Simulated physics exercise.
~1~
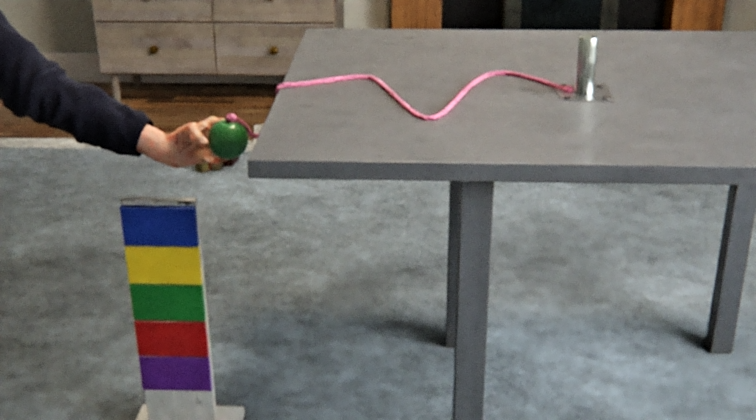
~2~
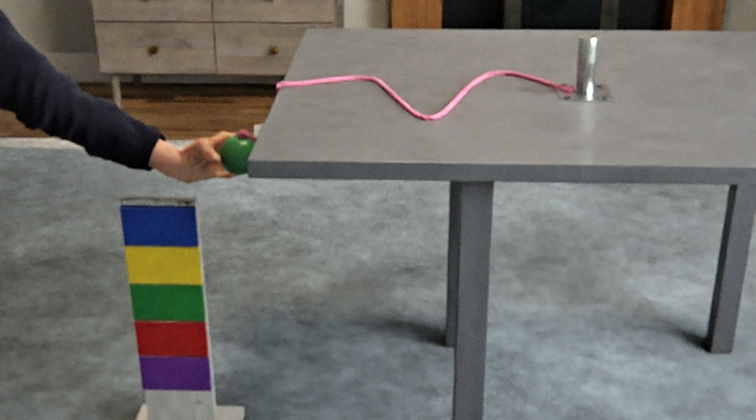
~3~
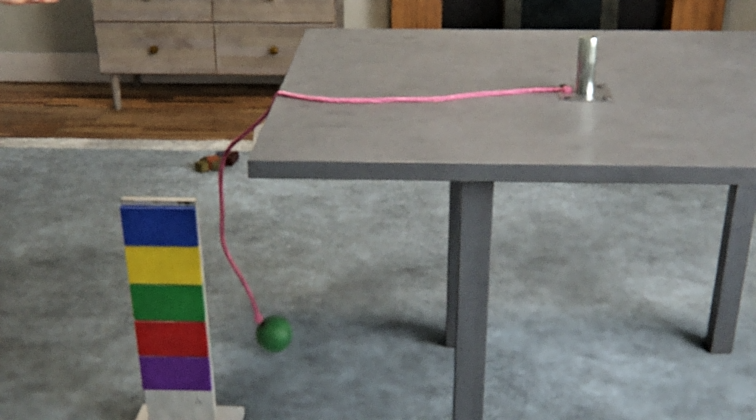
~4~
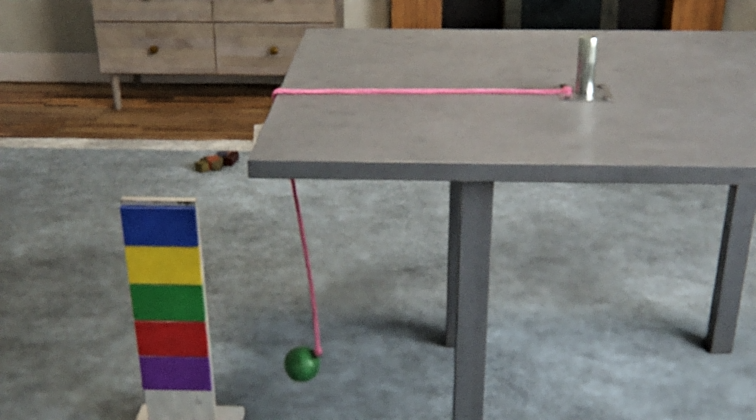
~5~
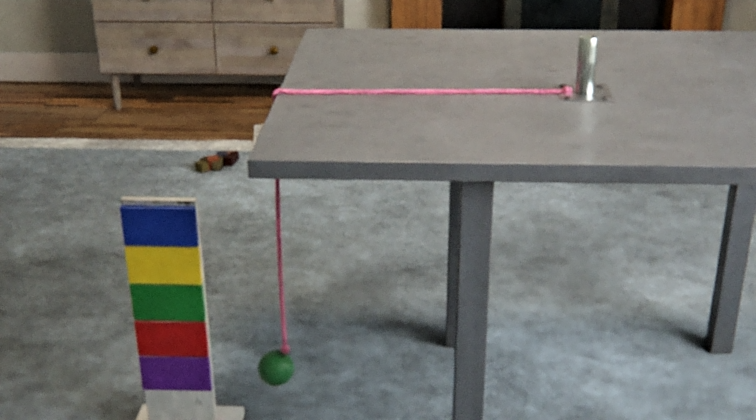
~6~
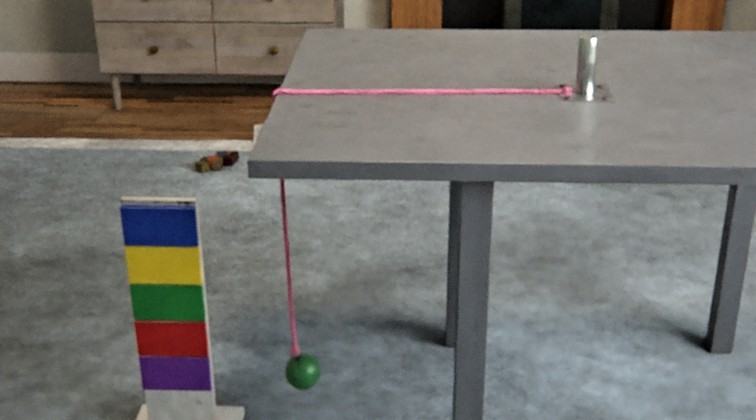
A hand held a green ball on a slack pink cord at a table's edge, lowered it slightly, then let go and drew back. The ball dropped past the striped board and swung gently, ending up hanging level with the purple band.
